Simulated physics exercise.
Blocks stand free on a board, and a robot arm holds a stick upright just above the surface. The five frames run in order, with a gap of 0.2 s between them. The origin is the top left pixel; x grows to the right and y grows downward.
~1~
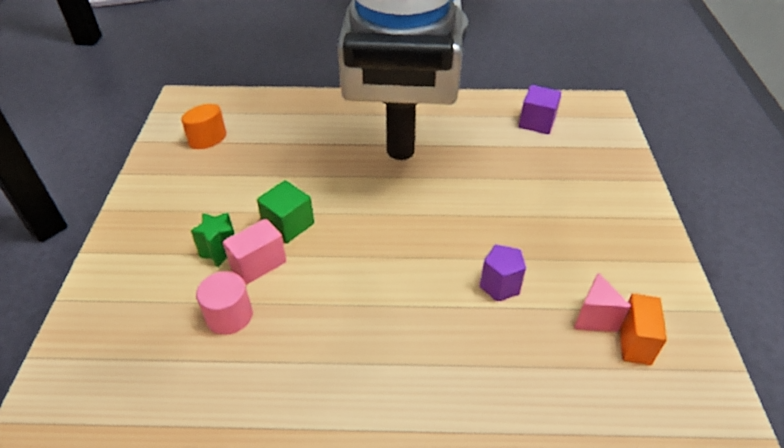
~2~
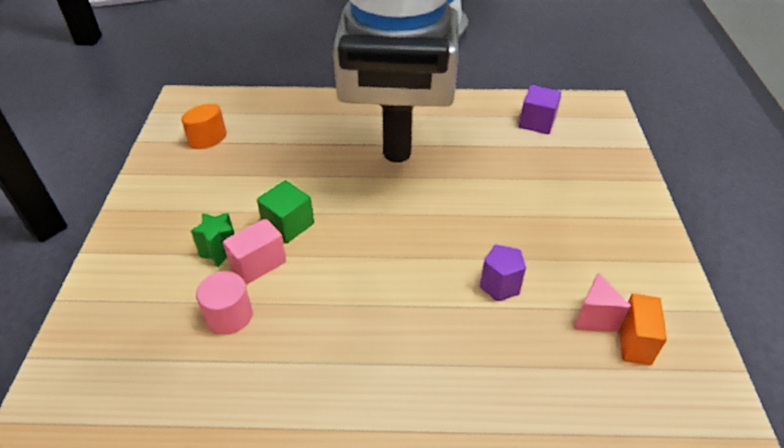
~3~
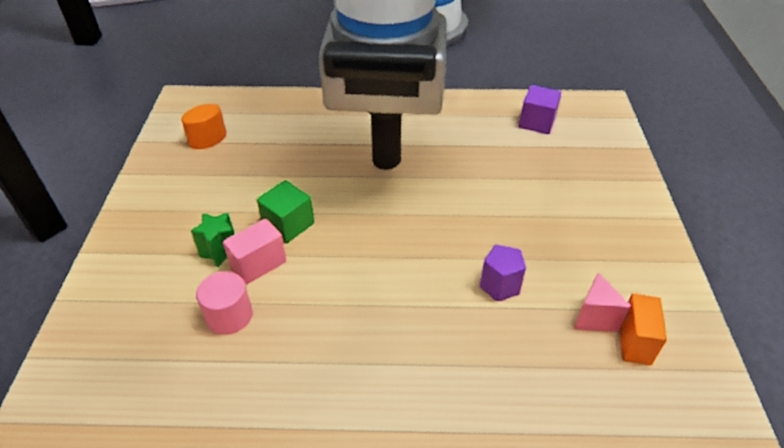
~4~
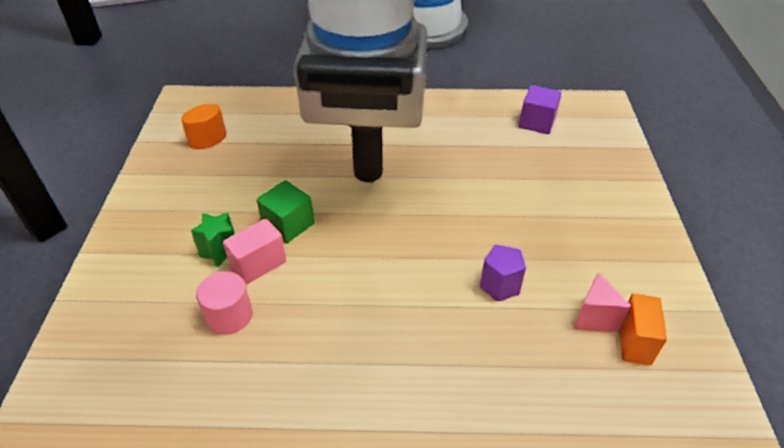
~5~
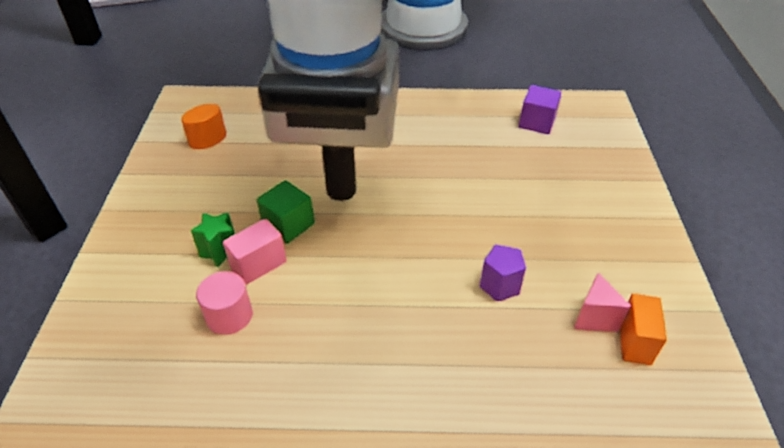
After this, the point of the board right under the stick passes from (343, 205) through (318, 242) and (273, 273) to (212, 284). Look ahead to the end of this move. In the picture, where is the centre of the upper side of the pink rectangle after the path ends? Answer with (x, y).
Pixel (165, 246).
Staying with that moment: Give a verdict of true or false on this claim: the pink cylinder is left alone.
My answer: True.
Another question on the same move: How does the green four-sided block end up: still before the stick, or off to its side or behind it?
It is gone from the front.
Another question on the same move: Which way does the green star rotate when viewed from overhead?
It goes clockwise.
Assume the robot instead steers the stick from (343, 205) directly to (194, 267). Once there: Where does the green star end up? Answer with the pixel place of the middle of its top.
Pixel (142, 246).
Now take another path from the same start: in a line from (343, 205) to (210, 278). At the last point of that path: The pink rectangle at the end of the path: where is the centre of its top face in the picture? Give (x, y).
My prediction: (185, 289).
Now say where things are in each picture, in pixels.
In the first picture, tip of the stick at (401, 153), middles of tops, green star at (212, 224), pink cylinder at (221, 289), pink rectangle at (252, 238), green four-sided block at (283, 197).
In the second picture, stick at (397, 155), nothing pushed.
In the third picture, stick at (387, 162), nothing pushed.
In the fourth picture, stick at (368, 174), nothing pushed.
In the fifth picture, stick at (342, 192), green star at (212, 224), pink cylinder at (221, 289), pink rectangle at (252, 238), green four-sided block at (283, 197).
What follows on the original path. One third of the way, stick at (316, 231); green four-sided block at (280, 198).
Two thirds of the way, stick at (270, 261); green star at (207, 223), turned 20° clockwise; pink rectangle at (221, 245), turned 20° clockwise; green four-sided block at (280, 198).
At the end, stick at (208, 272); green star at (204, 221), turned 35° clockwise; pink cylinder unmoved; pink rectangle at (165, 246), turned 55° clockwise; green four-sided block at (280, 198).
